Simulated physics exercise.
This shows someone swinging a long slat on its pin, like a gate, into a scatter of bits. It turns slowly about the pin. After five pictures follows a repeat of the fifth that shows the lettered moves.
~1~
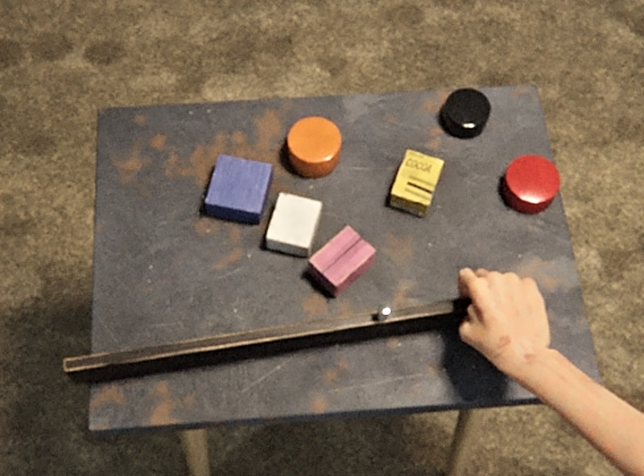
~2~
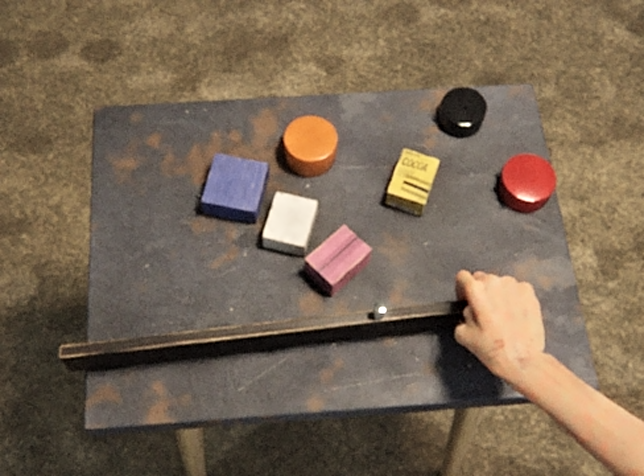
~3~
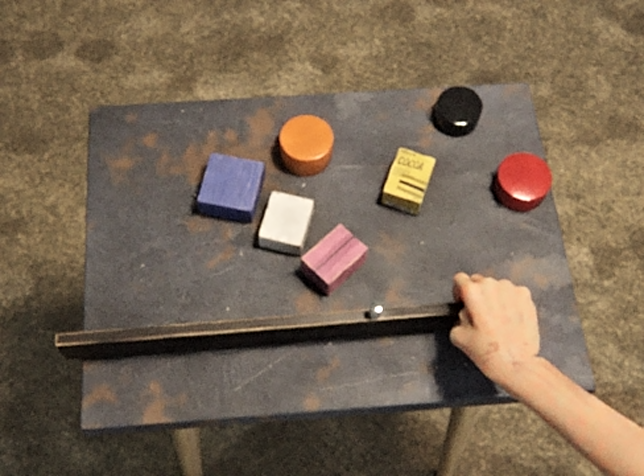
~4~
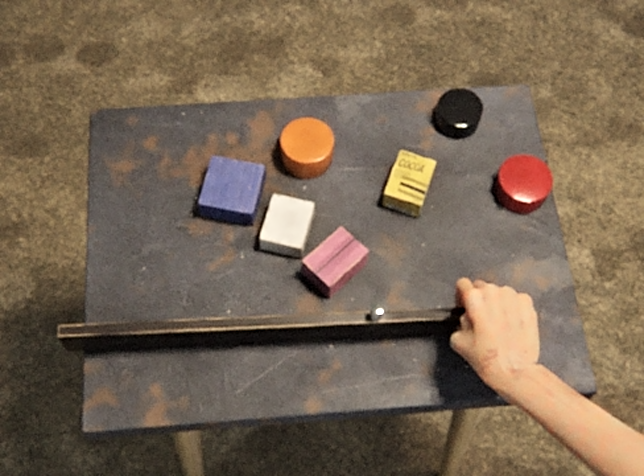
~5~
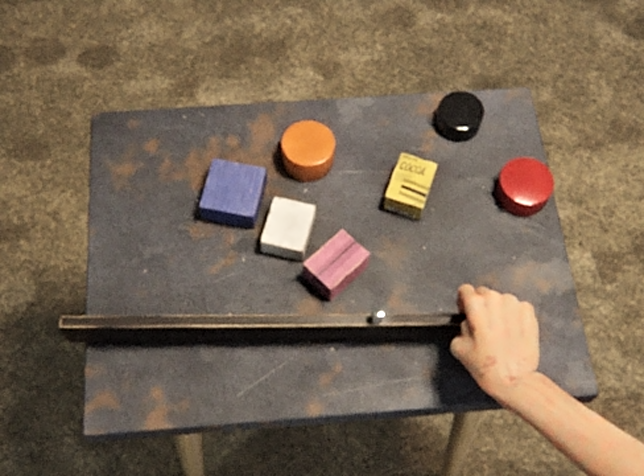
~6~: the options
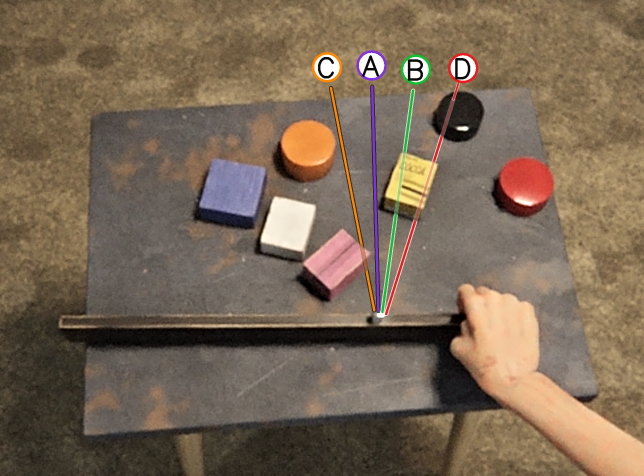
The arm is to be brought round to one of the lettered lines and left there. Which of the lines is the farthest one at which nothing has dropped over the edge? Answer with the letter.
D is the last safe line.
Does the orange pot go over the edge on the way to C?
No.
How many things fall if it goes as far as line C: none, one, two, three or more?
By then, none.
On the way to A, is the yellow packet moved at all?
Yes.
On the marked copy, A at (375, 192); B at (399, 195); C at (351, 192); D at (422, 201).
With D. Early on, arm (253, 227); blue block (244, 186); white block (294, 225).
Further on, arm (342, 180); orange pot (408, 113); blue block (363, 146).
At the end, arm (419, 185); black pot (523, 115); red pot (535, 187); nothing has fallen.
As for the rest, A is safe but short; B is safe but short; C is safe but short.
